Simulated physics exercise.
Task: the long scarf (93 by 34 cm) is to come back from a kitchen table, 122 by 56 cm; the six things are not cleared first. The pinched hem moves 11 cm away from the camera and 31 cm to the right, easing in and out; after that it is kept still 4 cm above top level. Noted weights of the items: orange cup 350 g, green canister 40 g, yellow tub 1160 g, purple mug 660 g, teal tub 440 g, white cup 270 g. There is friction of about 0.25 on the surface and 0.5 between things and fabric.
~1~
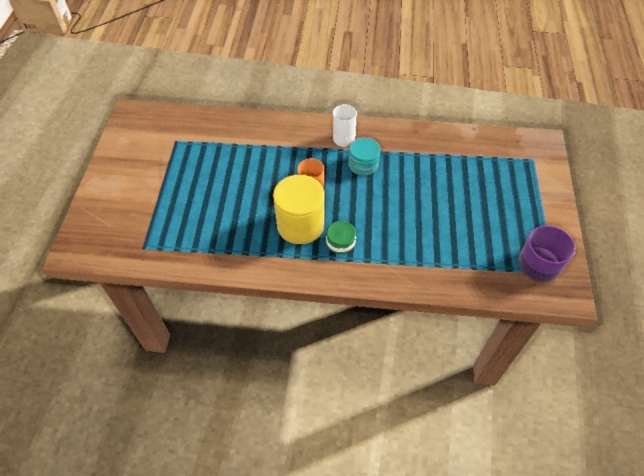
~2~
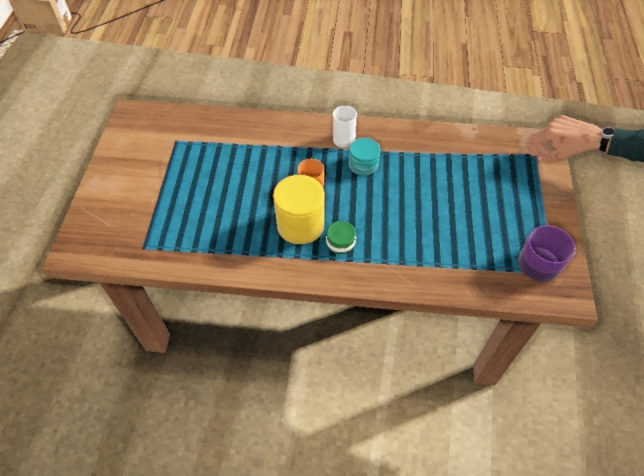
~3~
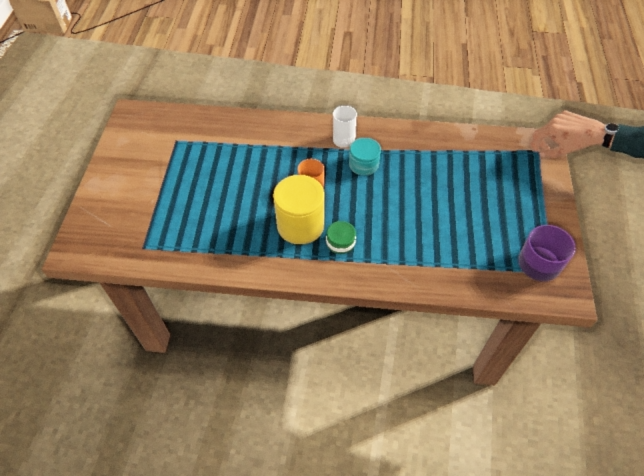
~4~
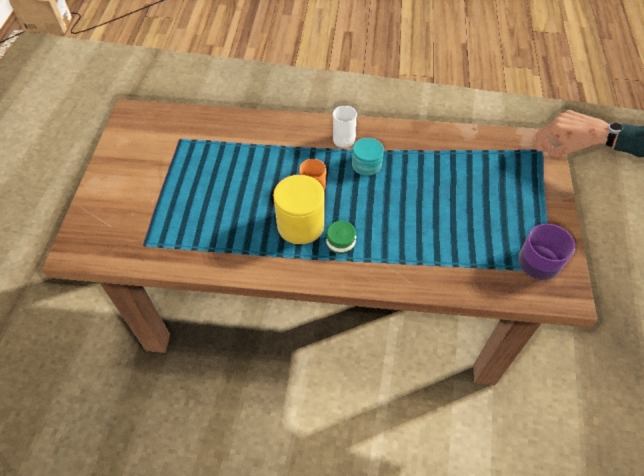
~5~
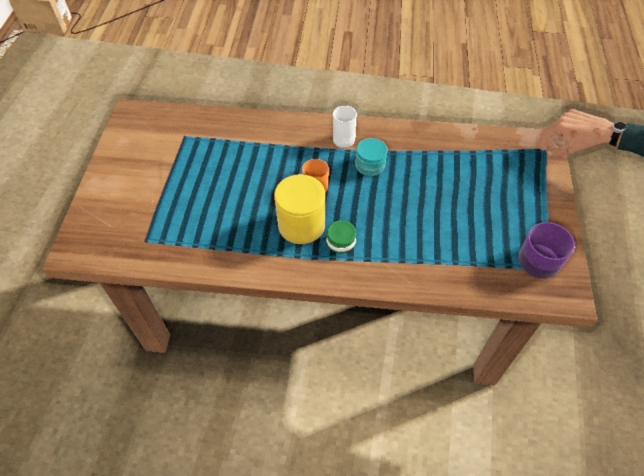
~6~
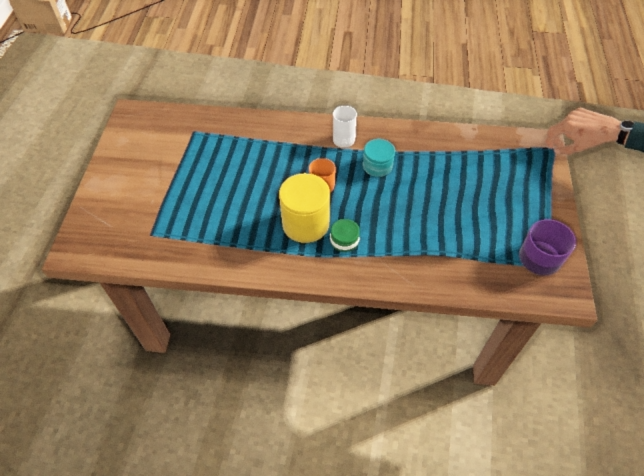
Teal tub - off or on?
On.
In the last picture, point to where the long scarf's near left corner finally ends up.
(290, 228), roughly.
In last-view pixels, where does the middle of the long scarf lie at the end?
Centre in the last view: Approx. (482, 177).
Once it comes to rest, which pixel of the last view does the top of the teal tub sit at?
Near (498, 126).
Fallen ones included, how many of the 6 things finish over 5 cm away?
It adds up to 6.
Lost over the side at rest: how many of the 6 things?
Counted result: 1.
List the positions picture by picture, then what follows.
Teal tub (365, 148); long scarf corners (142, 249) (175, 141) (534, 160), in the first picture.
Long scarf corners (142, 249) (175, 141); grip (536, 155), in the second picture.
Long scarf corners (143, 249) (176, 141); grip (538, 151), in the third picture.
Teal tub (368, 149); long scarf corners (143, 246) (179, 139); grip (542, 151), in the fourth picture.
Teal tub (372, 149); orange cup (315, 169); long scarf corners (145, 242) (184, 136); grip (546, 150), in the fifth picture.
Teal tub (380, 150); long scarf corners (150, 236) (193, 132); grip (553, 148), in the sixth picture.
Next, 100 % of the long scarf is still over the top; teal tub 13 cm off its start, orange cup 12 cm off its start, yellow tub 12 cm off its start.
Then, 90 % of the long scarf is still over the top; teal tub 23 cm off its start, yellow tub 23 cm off its start, orange cup 23 cm off its start.
After that, 80 % of the long scarf is still over the top; teal tub 31 cm off its start at (485, 130), orange cup 31 cm off its start at (436, 148), yellow tub 30 cm off its start at (430, 172).
Later, 75 % of the long scarf is still over the top; teal tub 35 cm off its start, orange cup 36 cm off its start, yellow tub 34 cm off its start.
At the end, 75 % of the long scarf is still over the top; teal tub 35 cm off its start at (498, 126), orange cup 36 cm off its start at (454, 143), purple mug over the edge, yellow tub 34 cm off its start at (449, 169).
